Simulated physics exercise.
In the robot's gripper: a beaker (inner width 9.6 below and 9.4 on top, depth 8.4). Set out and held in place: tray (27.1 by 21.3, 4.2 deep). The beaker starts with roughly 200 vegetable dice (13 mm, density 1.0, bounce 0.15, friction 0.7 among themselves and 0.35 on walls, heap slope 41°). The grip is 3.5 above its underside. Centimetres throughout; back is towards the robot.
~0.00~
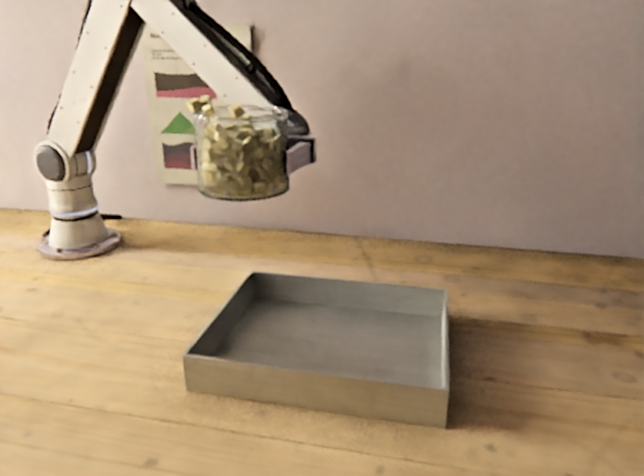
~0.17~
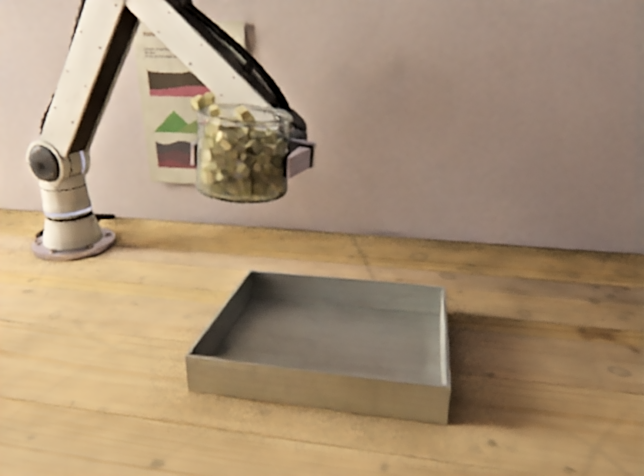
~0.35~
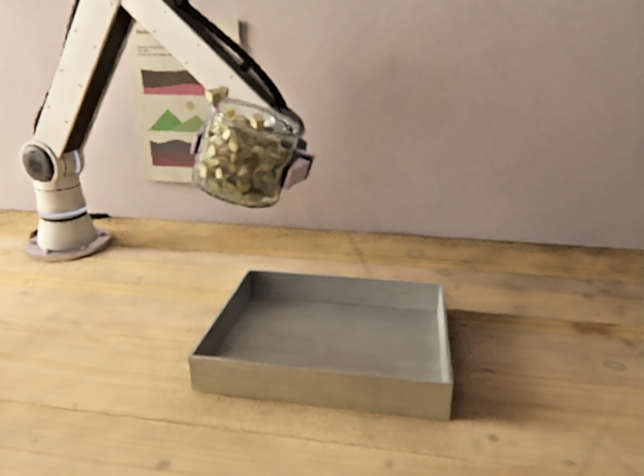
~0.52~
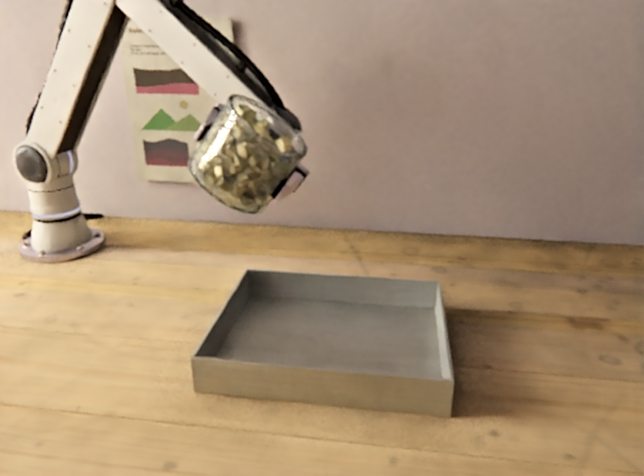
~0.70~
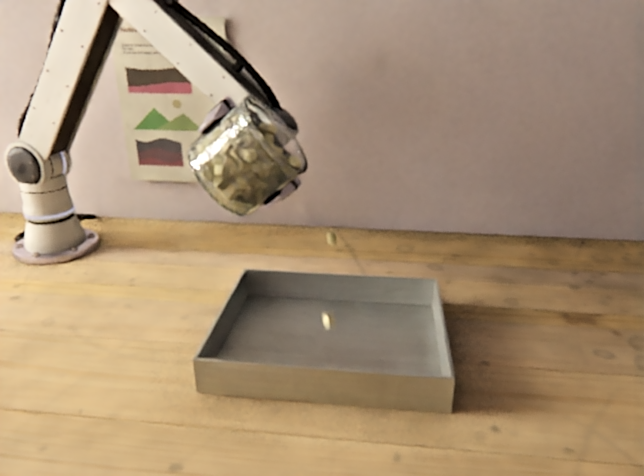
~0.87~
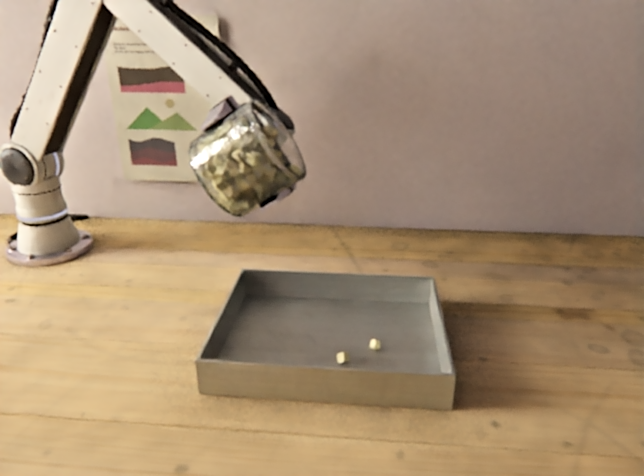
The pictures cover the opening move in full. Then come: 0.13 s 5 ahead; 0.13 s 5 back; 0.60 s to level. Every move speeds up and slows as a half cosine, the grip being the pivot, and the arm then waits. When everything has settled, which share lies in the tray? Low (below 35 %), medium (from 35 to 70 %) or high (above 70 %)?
Share in the tray: Low (below 35 %).
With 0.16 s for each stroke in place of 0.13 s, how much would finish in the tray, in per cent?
In that case some 10 per cent.
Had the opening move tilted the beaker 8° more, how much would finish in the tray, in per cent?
In that case some 25 per cent.
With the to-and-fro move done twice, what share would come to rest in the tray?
Then about 25 per cent.
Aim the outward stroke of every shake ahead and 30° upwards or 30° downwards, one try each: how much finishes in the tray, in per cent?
About 25 and 5 per cent.
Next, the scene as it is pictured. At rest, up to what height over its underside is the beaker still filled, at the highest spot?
Some 9.0 cm.
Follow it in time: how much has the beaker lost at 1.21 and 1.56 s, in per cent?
In turn: 20, 20.
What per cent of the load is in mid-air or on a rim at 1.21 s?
About 10 per cent.
By 1.21 s, tilted 53° forward, highest piece 26 above the table; 162 in the beaker, 18 in the tray, 19 in flight or on a rim.
By 1.56 s, tilted 11° forward, highest piece 28 above the table; 161 in the beaker, 38 in the tray.
By 1.93 s, level, highest piece 29 above the table; 161 in the beaker, 38 in the tray.
By 2.98 s, level, highest piece 29 above the table; 161 in the beaker, 38 in the tray.
Final count, 161 in the beaker, 38 in the tray. That is 19 % in the tray.
